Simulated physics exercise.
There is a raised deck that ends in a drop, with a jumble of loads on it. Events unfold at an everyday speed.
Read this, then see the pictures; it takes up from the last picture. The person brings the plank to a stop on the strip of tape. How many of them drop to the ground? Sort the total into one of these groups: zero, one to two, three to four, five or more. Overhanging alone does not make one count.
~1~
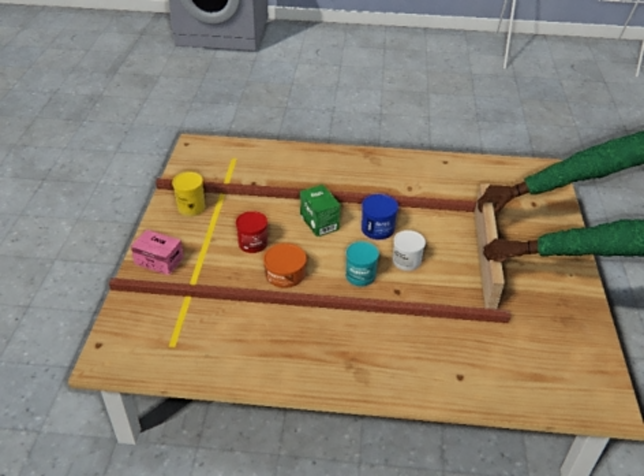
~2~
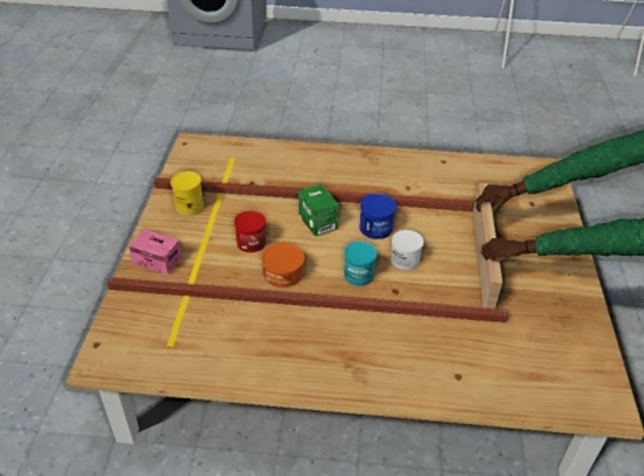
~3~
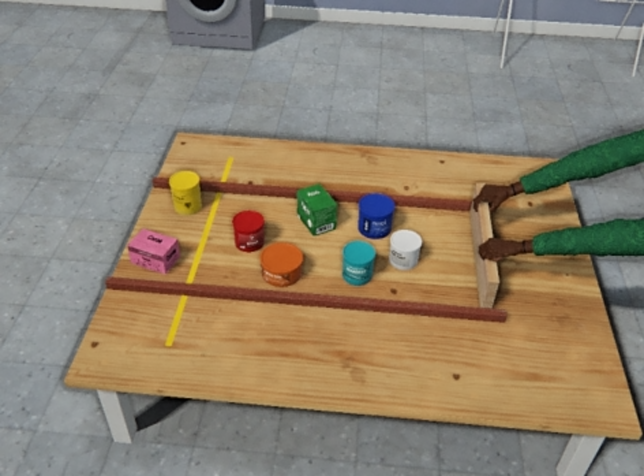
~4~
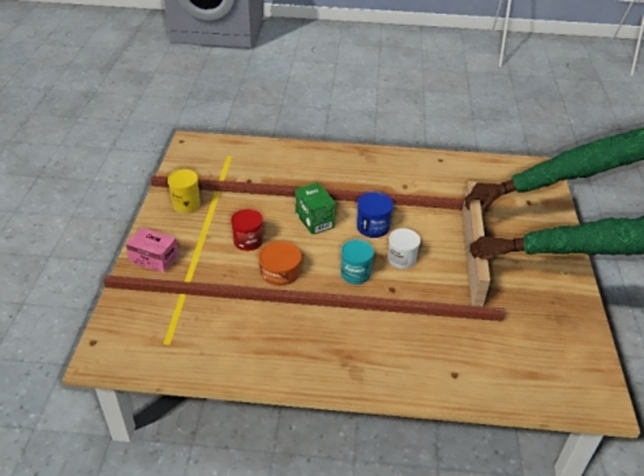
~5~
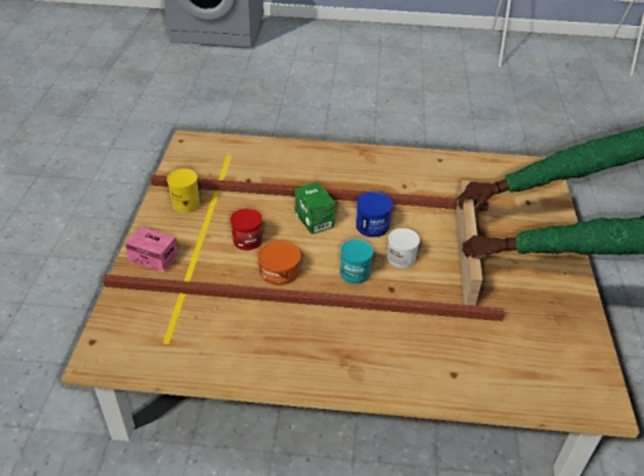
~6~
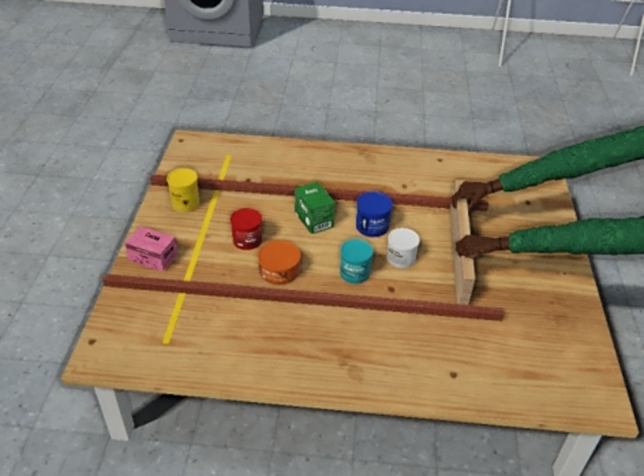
It goes in the group one to two.
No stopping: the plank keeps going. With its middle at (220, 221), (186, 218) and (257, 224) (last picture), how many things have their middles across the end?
Respectively 0, 2 and 0.
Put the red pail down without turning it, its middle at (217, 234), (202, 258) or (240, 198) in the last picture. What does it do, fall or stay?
Results in order: Not lost; over the edge; not lost.
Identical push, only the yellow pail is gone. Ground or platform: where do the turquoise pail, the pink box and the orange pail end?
The turquoise pail keeps its place; the pink box is gone; and the orange pail keeps its place.
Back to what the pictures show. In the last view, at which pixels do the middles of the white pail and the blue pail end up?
They come to rest around (185, 230) and (191, 202).
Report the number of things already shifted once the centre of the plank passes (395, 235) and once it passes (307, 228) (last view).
The count reaches 1 first and 5 second.
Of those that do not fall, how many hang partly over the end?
The total here is 1.
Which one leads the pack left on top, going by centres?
Yellow pail.
Soon after, none off yet; pink box at rest near (152, 249); yellow pail at rest near (184, 191); red pail at rest near (247, 229).
Then, none off yet; pink box at rest near (152, 249); yellow pail at rest near (184, 191); red pail moving near (244, 229).
By the end, the number that fall off is one or two; fallen, pink box.
